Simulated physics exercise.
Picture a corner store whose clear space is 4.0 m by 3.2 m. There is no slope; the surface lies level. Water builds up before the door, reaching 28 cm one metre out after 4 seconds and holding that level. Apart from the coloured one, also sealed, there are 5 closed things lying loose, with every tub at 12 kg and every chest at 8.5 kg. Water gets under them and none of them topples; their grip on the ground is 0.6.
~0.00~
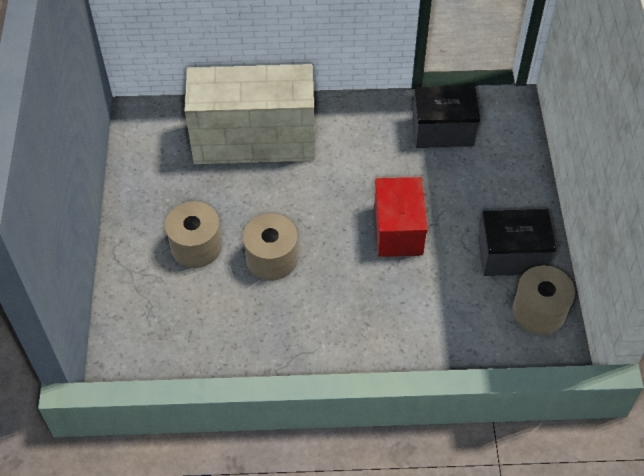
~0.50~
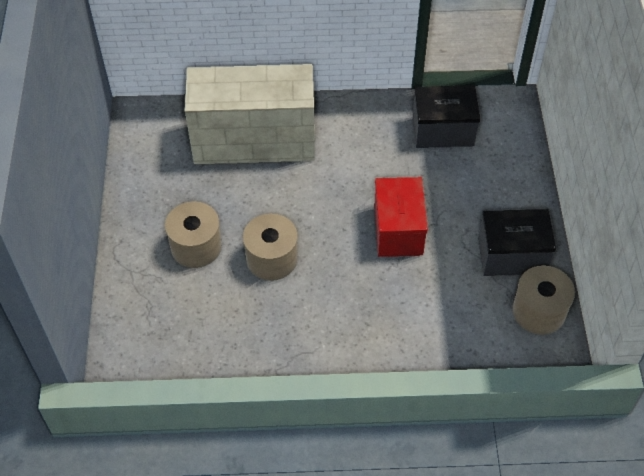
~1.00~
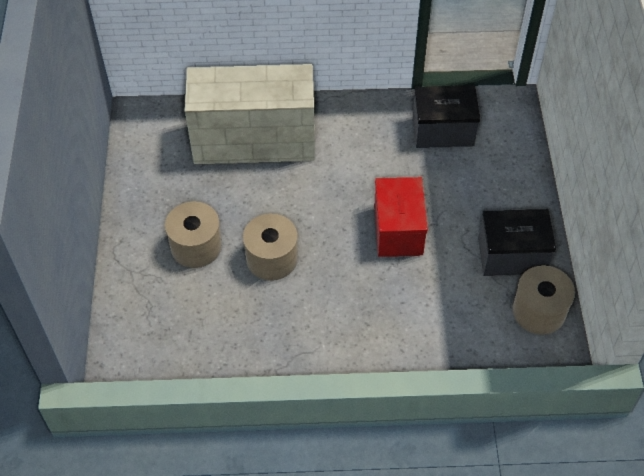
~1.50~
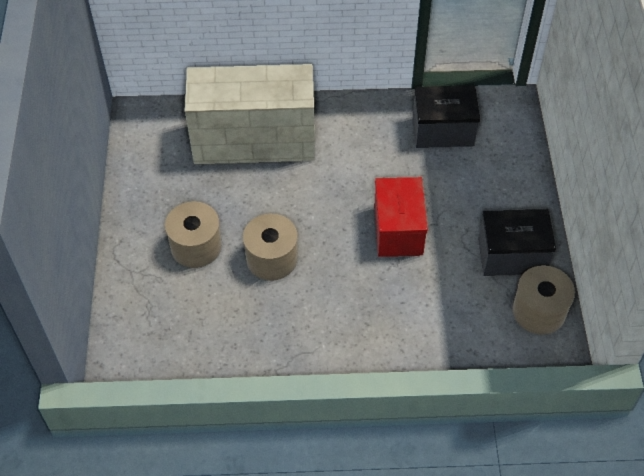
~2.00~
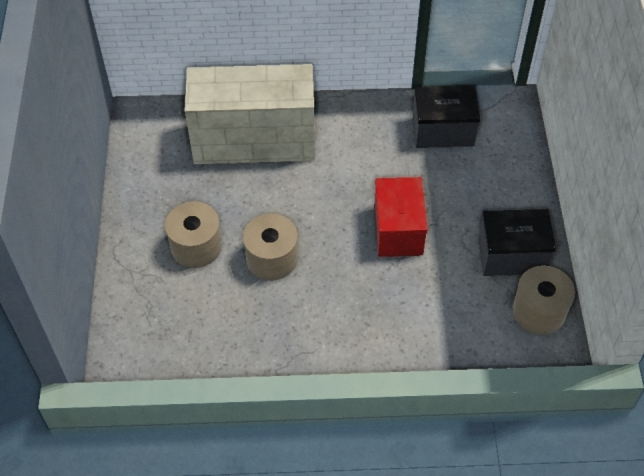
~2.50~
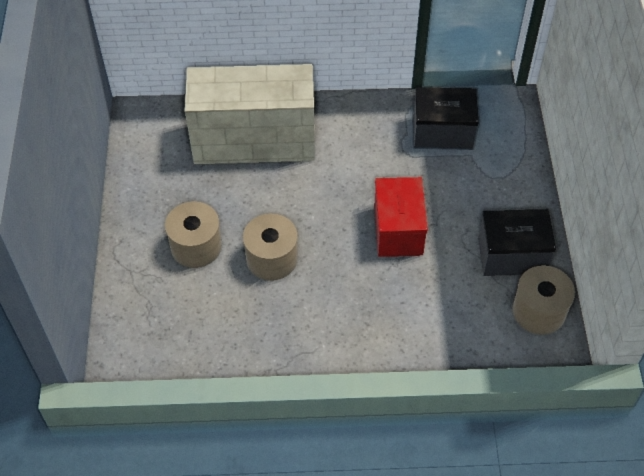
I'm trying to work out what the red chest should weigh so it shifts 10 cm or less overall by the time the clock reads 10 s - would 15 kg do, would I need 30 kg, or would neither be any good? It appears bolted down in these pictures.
Only the heavier amount suffices.
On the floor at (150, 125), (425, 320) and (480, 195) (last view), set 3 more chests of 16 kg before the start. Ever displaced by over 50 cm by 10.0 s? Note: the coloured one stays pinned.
In that order: Within it, beyond it, beyond it.
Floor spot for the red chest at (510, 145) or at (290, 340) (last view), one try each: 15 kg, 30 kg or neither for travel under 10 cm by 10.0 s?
In order: Both fall short; both fall short.
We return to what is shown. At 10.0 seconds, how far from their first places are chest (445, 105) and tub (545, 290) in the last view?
The first is 250 cm from its start, the second 350 cm.
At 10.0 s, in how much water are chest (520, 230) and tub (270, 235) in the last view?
Depths: Near 14 cm, then near 10 cm.
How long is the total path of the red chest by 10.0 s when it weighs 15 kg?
Close to 200 centimetres all told.
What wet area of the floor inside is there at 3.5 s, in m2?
Roughly 3.0 m2 of it is wet.
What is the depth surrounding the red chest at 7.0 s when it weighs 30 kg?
Something like 6 centimetres.
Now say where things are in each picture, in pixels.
The red chest at (401, 204), on the bottom; 0.0 m2 under water; 0 of 6 have shifted, in the first frame.
The red chest at (401, 204), on the bottom; 0.0 m2 under water; 0 of 6 have shifted, in the second frame.
The red chest at (401, 204), on the bottom; 0.0 m2 under water; 0 of 6 have shifted, in the third frame.
The red chest at (401, 204), on the bottom; water covers 0.0 m2; 0 of 6 have shifted, in the fourth frame.
The red chest at (401, 204) rests on the ground; 0.2 m2 under water; 0 of 6 have shifted, in the fifth frame.
The red chest at (401, 204), on the bottom; water covers 0.6 m2; 0 of 6 have shifted, in the sixth frame.
After 3.5 s the red chest would be 1 cm from its start with 15 kg and 0 cm from its start with 30 kg; 0 cm of water round it then.
After 4.5 s the red chest would be 1 cm from its start with 15 kg and 0 cm from its start with 30 kg; 4 cm of water round it then.
After 7.0 s the red chest would be 50 cm from its start with 15 kg and 0 cm from its start with 30 kg; 6 cm of water round it then.
After 10.0 s the red chest would be 188 cm from its start with 15 kg and 0 cm from its start with 30 kg; 9 cm of water round it then.
